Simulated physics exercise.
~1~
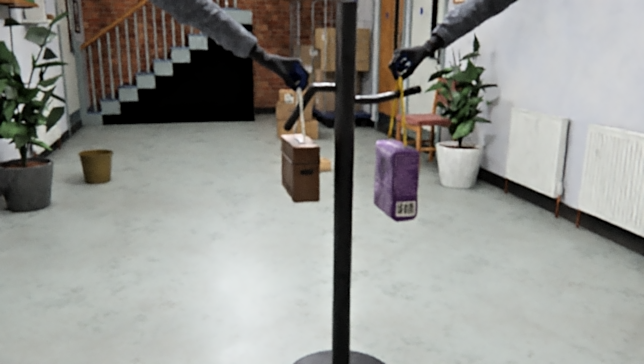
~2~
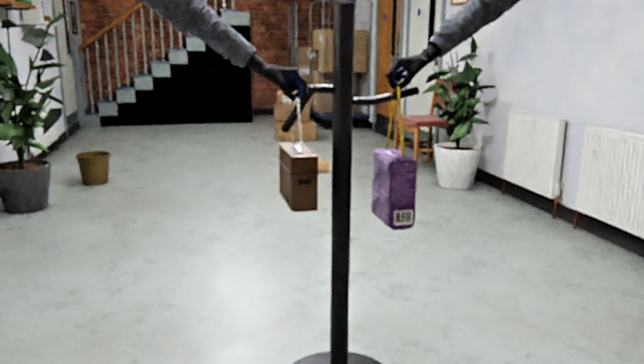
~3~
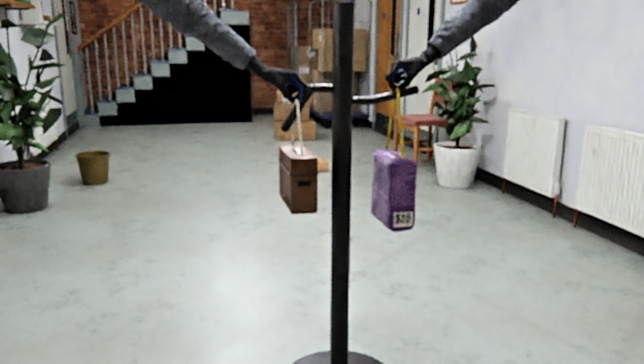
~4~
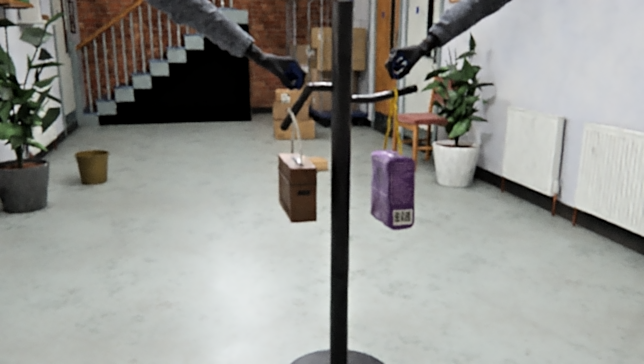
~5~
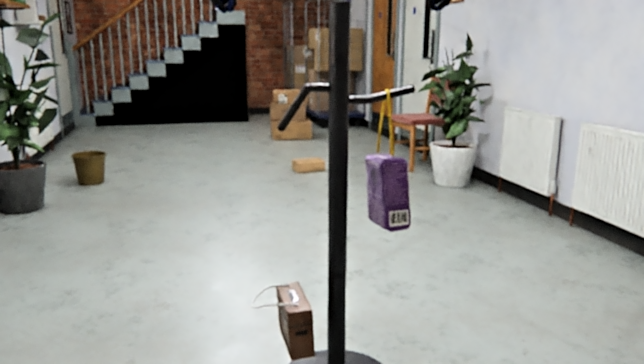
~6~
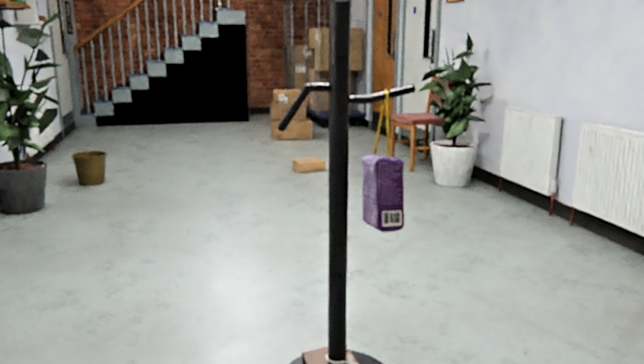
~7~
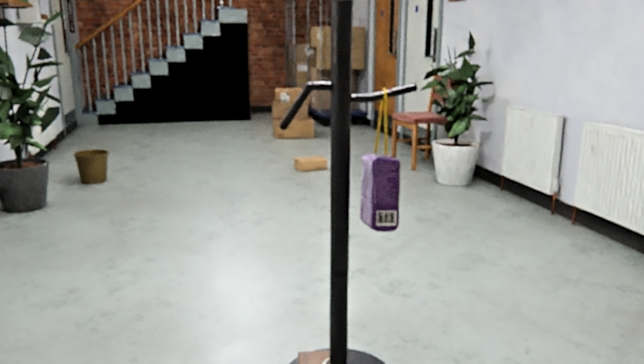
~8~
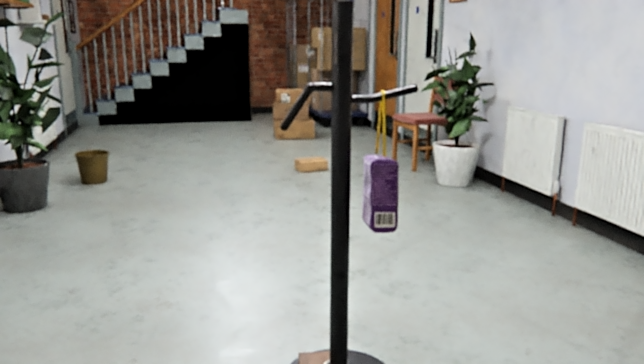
Hallway with staircase, two gloved hands releasing a brown case and purple bag at a stand, the case falling, the bag staying hung.
